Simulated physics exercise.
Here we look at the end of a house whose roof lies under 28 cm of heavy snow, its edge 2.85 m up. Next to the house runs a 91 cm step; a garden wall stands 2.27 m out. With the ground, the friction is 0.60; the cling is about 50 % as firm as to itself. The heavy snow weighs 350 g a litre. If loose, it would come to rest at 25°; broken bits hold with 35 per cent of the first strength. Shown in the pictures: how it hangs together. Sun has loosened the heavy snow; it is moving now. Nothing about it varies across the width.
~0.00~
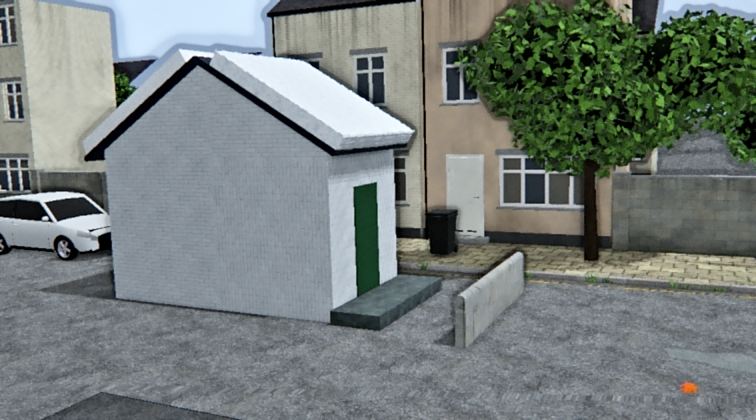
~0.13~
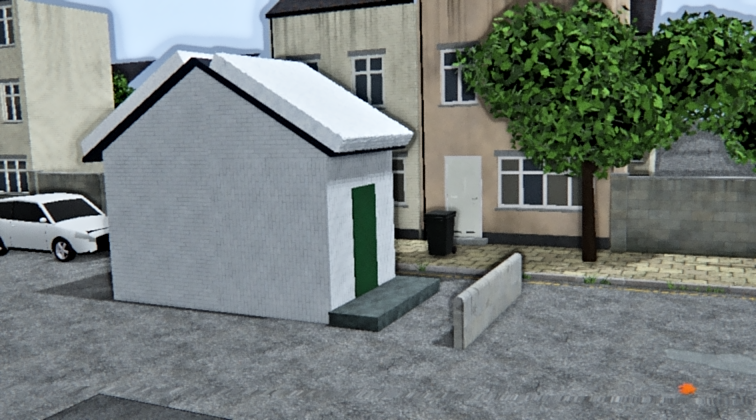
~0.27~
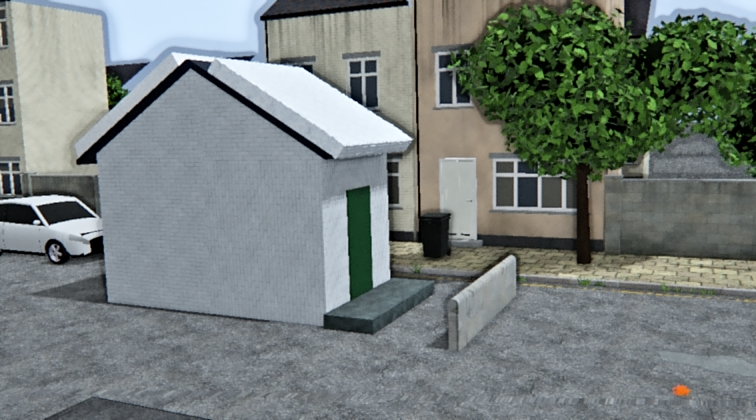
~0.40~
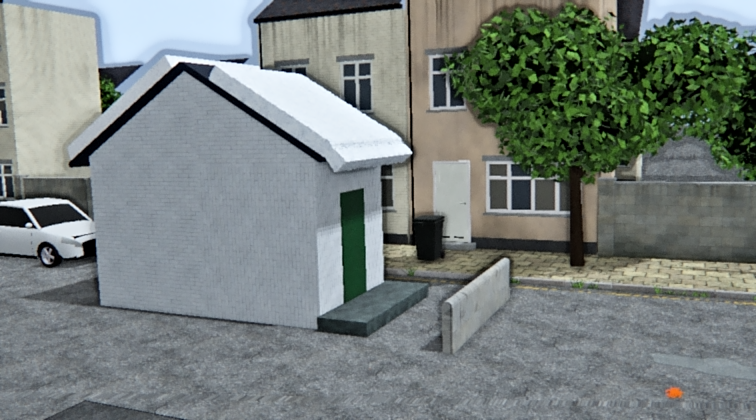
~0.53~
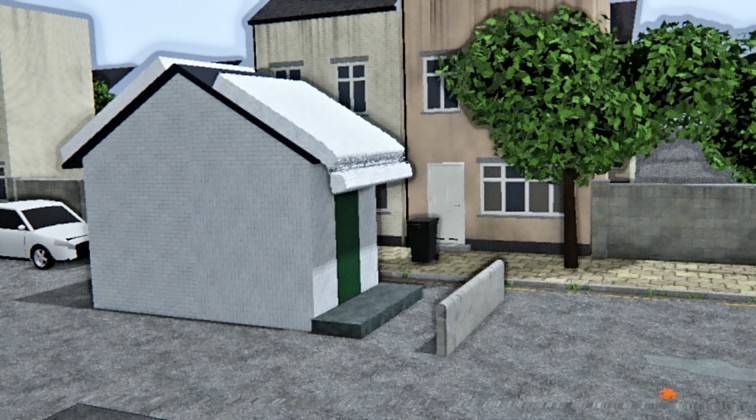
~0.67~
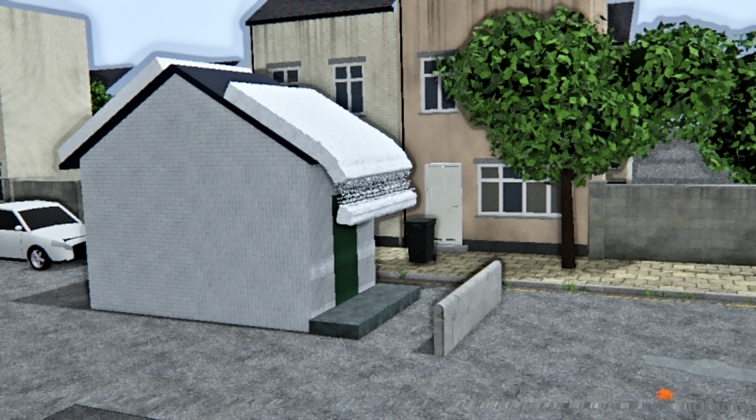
Small white brick building with a green door as snow slides down its roof, cracking and bending over the eaves.
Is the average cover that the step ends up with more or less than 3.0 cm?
Greater than 3.0 cm.
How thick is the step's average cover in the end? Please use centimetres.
8 cm.
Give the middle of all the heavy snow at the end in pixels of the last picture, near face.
Close to (402, 330) in the last picture.
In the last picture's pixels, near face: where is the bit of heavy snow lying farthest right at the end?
Roughly at the pixel (682, 375).
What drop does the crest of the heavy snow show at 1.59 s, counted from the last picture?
I'd put it at close to 2.8 m.
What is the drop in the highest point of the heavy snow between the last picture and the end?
Around 3.3 m.
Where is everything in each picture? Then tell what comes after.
Foremost bit of the heavy snow at (343, 138), 2 % of it past the eaves, in one piece, in the first frame.
Foremost bit of the heavy snow at (343, 140), its middle shifted 3.5 cm, 4 % of it past the eaves, in one piece, in the second frame.
Foremost bit of the heavy snow at (343, 147), its middle shifted 14 cm, 7 % of it past the eaves, in one piece, in the third frame.
Foremost bit of the heavy snow at (344, 160), its middle shifted 31 cm, 13 % of it past the eaves, cracking, in the fourth frame.
Foremost bit of the heavy snow at (346, 185), its middle shifted 55 cm, 21 % of it past the eaves, cracking, in the fifth frame.
Foremost bit of the heavy snow at (352, 215), its middle shifted 87 cm, 32 % of it past the eaves, cracking, in the sixth frame.
After 1.09 s, 45 % of the snow is still up on the roof and 55 % is falling or down.
After 1.59 s, none of the snow is still up on the roof and all is falling or down.
After 2.10 s, none of the snow is still up on the roof and all is falling or down.
After 2.60 s, none of the snow is still up on the roof and all is falling or down.
After 2.80 s, none of the snow is still up on the roof and the snow on the step is 8.1 cm deep on average.
